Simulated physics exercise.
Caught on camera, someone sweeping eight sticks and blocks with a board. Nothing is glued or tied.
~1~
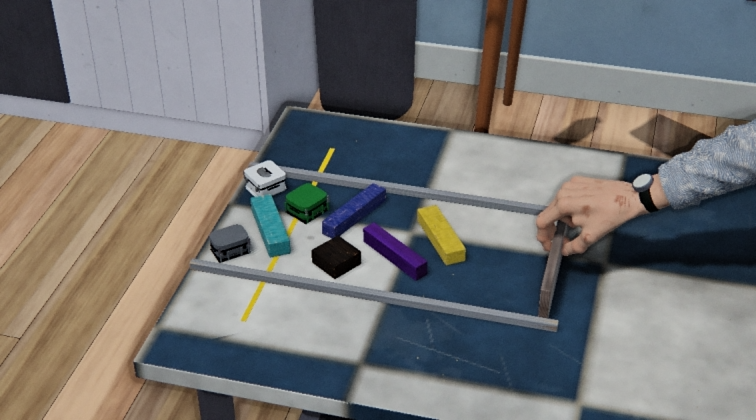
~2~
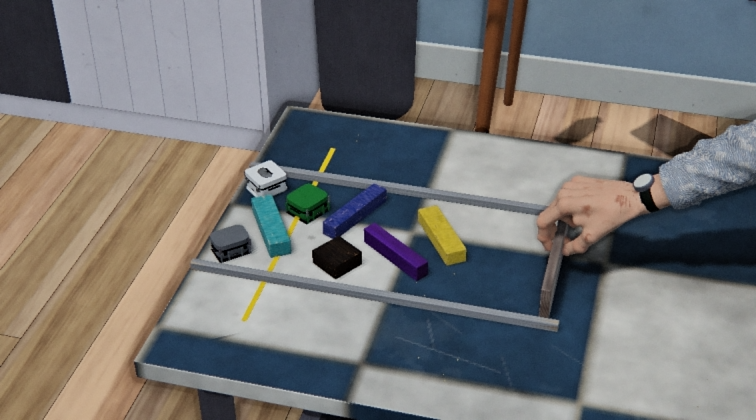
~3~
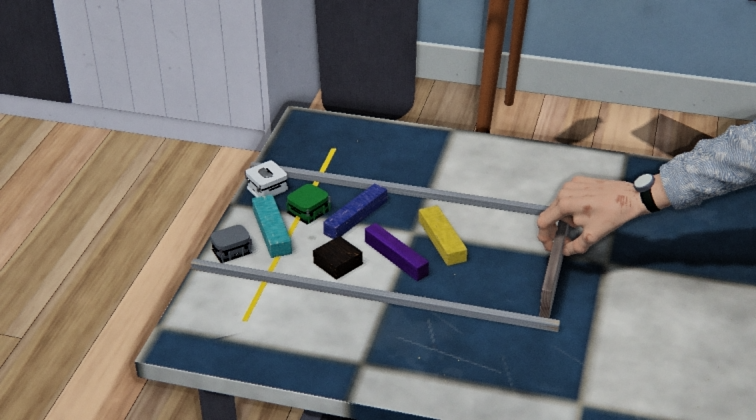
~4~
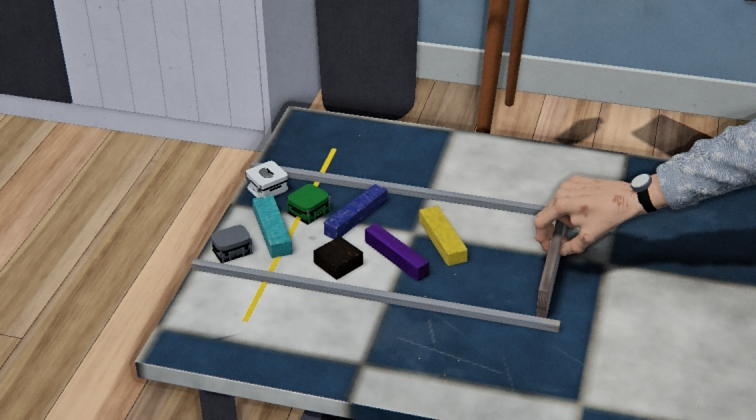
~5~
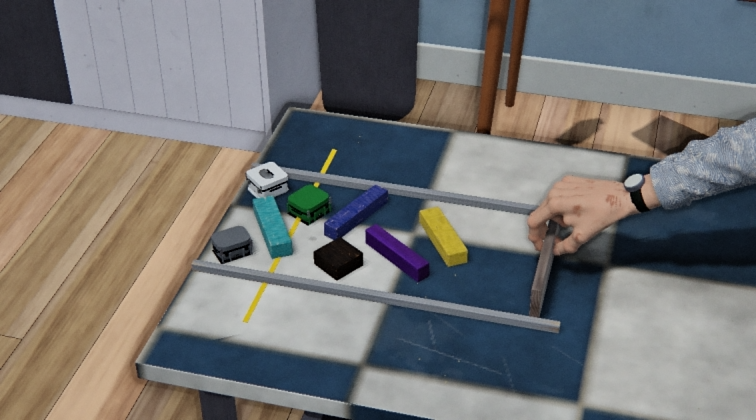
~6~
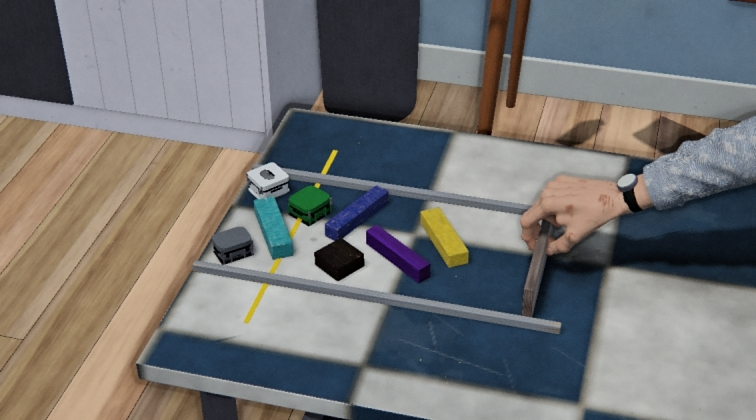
On a checkered table, a hand slides a board slightly left toward scattered colored blocks.
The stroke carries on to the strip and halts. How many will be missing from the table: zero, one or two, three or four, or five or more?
The number that fall off is one or two.
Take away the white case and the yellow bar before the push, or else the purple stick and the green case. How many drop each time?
First 1, then 0.
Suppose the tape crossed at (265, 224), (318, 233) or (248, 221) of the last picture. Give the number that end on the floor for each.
Try by try, 4, 0 and 6.
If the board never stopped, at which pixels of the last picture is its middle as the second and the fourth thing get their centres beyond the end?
Its middle is around (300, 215) and later (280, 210).
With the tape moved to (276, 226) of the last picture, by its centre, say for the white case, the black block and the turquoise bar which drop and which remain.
The white case falls; the black block holds on; the turquoise bar comes down.
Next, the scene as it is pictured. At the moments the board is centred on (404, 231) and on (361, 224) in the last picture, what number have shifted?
The counts are 2 and 5.
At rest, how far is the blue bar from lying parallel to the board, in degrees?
Near 20 degrees.
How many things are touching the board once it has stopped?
2 of them.
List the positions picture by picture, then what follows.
In the first picture, grey case (230, 244); white case (265, 181); turquoise bar (270, 225); board (556, 253); tape (292, 227).
In the second picture, white case (266, 181); blue bar (355, 211).
In the third picture, turquoise bar (272, 225); yellow bar (442, 235).
In the fourth picture, grey case (232, 244); green case (309, 204).
In the fifth picture, white case (268, 182); black block (339, 258).
In the sixth picture, grey case (233, 246); white case (269, 183); turquoise bar (273, 227); board (541, 253); tape (295, 229).
Early on, none off yet; grey case at rest near (233, 246); white case at rest near (269, 183); turquoise bar at rest near (273, 227).
Finally, the number that fall off is one or two; lost, white case.
